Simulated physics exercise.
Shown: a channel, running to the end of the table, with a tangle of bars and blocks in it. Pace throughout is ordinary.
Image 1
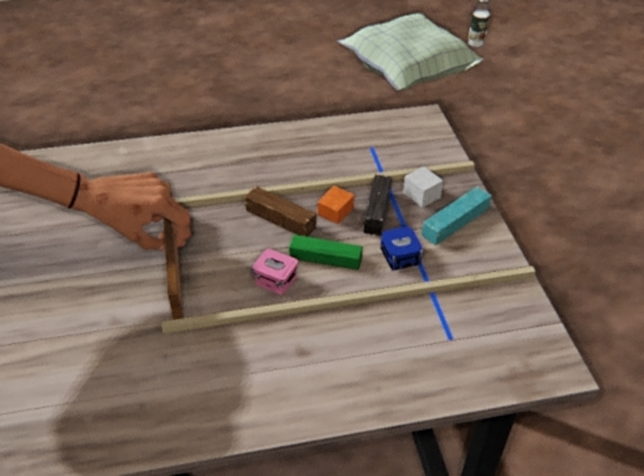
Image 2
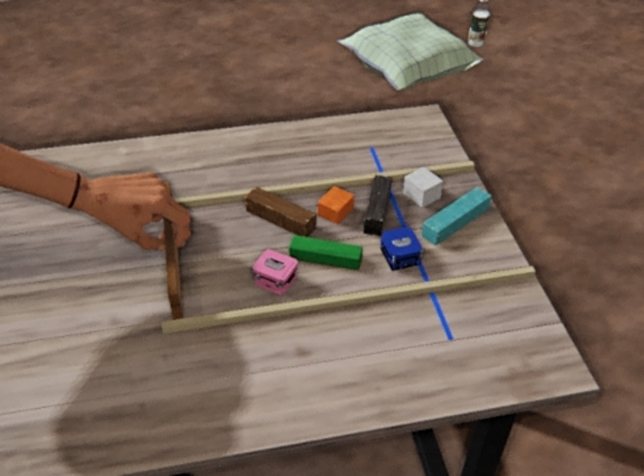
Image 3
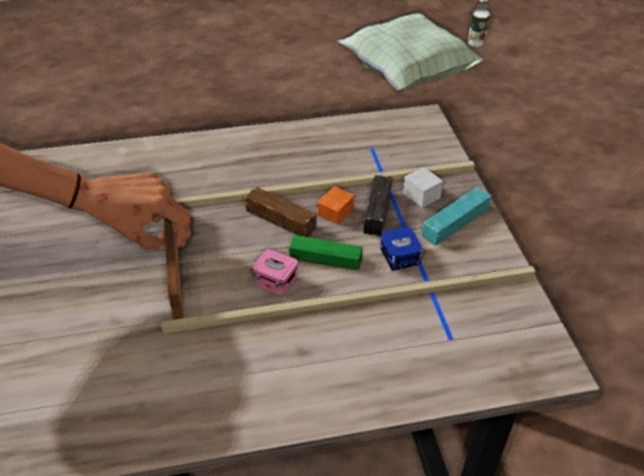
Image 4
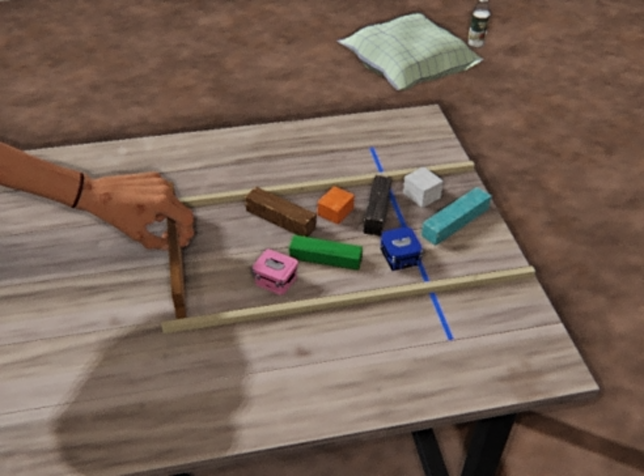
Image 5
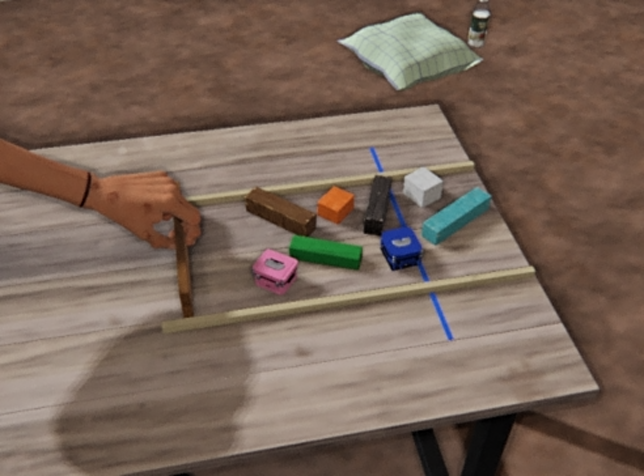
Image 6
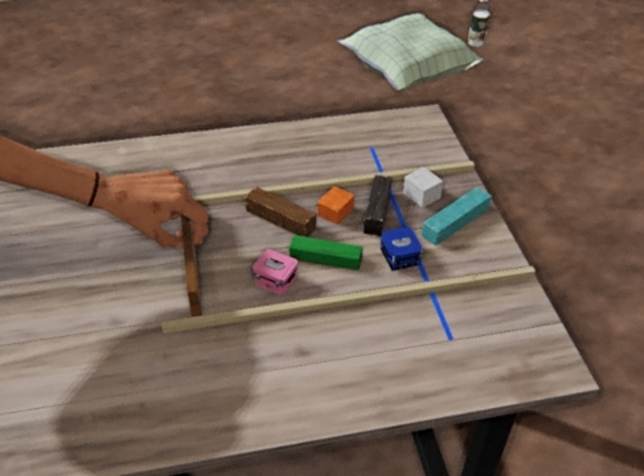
A hand holding a wooden board upright at the left of a tabletop lane stays almost still at first, then slides it slowly a short way right between two pale strips. The brown, orange, pink, green, black, blue, white and turquoise pieces ahead, some near a blue line, remain motionless and untouched.
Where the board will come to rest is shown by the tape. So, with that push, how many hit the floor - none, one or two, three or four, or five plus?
I'd say none.
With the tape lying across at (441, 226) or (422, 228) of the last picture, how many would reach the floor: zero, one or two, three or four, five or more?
One or two; 1 or 2.
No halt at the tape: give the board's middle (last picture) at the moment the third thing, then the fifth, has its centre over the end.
At (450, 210) for the third, at (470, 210) for the fifth.
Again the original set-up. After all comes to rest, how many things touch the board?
That makes 3.
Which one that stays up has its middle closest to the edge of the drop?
The turquoise bar is foremost.
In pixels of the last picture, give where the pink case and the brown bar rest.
In the last picture, roughly (445, 259) and (405, 197).
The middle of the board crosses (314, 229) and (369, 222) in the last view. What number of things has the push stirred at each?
By the first moment it's 5, by the second it's 8.
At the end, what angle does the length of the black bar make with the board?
The angle comes out near 10 degrees.
A little later, none off yet; turquoise bar at rest near (457, 216); white block at rest near (423, 187); blue case at rest near (401, 249).
When it is over, the number that fall off is zero.
